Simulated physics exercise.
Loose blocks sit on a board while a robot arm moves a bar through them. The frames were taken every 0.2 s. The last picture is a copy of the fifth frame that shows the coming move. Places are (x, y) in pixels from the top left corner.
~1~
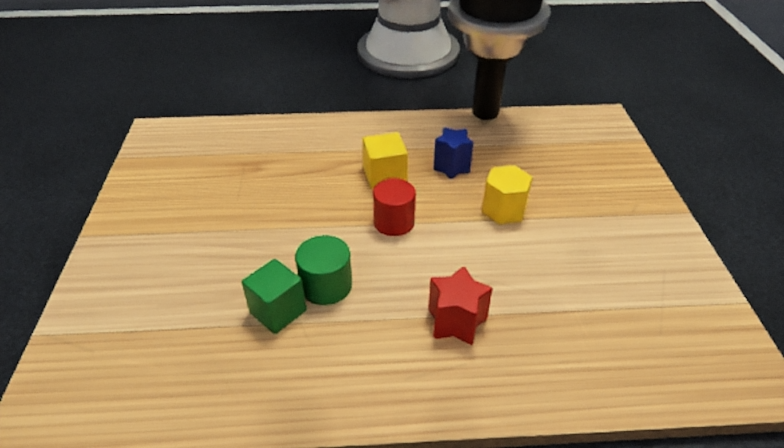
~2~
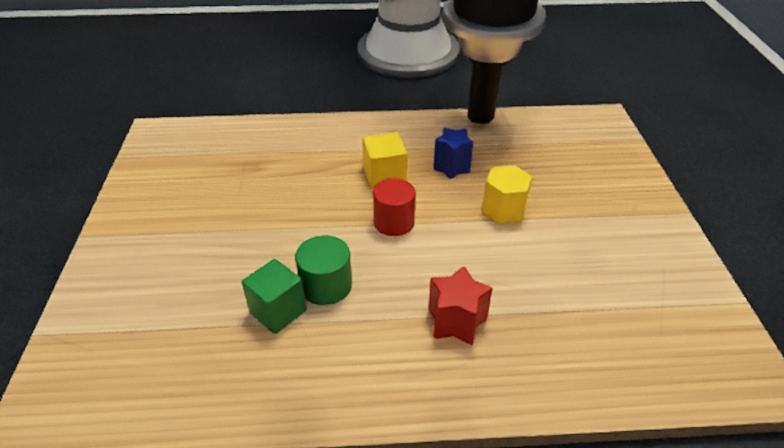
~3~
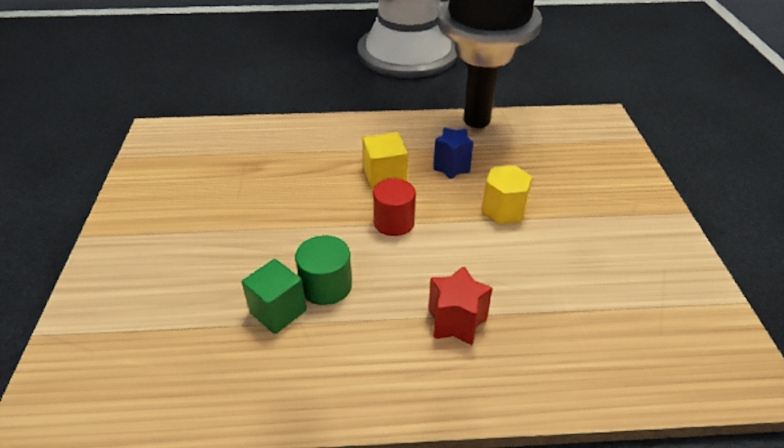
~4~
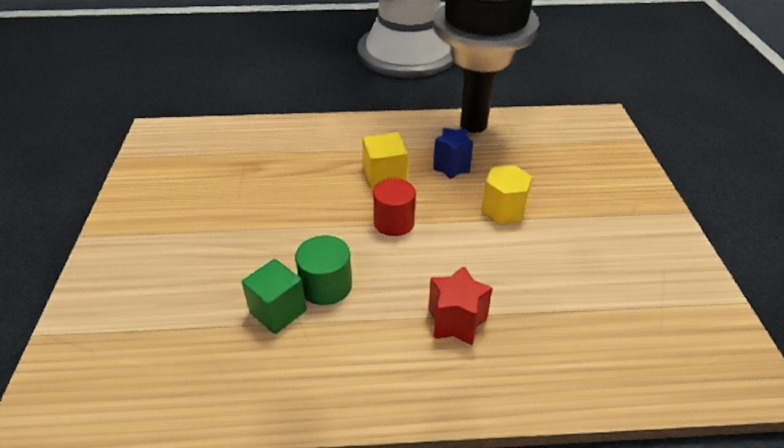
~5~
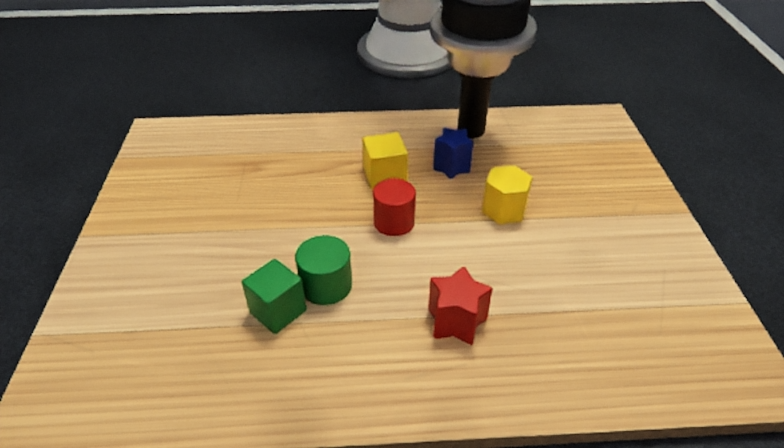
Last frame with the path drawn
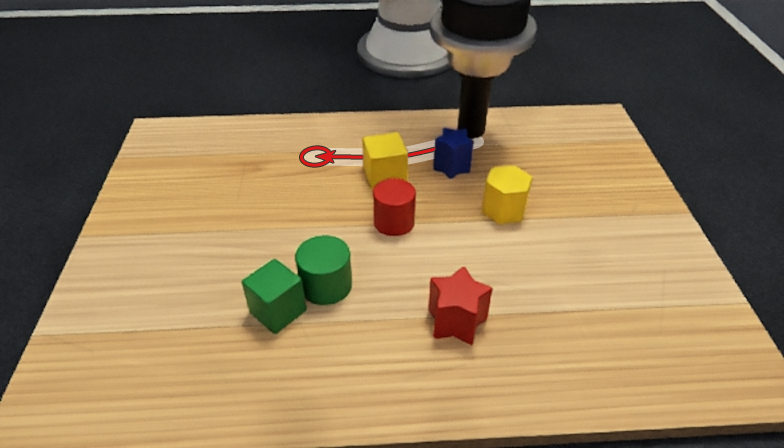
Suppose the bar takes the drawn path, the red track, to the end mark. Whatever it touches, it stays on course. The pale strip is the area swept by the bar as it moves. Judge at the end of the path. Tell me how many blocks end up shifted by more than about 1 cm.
Total: One.
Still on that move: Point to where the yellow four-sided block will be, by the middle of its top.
Close to (368, 150).
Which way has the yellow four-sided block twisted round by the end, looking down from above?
It goes anticlockwise.
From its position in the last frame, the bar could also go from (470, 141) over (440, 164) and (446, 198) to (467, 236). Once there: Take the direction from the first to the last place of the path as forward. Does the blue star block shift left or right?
So, looking from the first point of the path to the last, the blue star block moves leftwards.
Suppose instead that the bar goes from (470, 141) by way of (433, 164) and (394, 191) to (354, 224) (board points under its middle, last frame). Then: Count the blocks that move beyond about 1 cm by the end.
There will be three or more blocks that move more than 1 cm.
Drawn move, from (470, 141) over (422, 152) and (370, 157) to (316, 156).
The first path, step by step. One third of the way, bar at (423, 142); nothing pushed yet.
Two thirds of the way, bar at (369, 147); yellow four-sided block at (369, 150), turned 50° anticlockwise.
At the end, bar at (315, 146); yellow four-sided block at (368, 150), turned 55° anticlockwise; blue star block still.
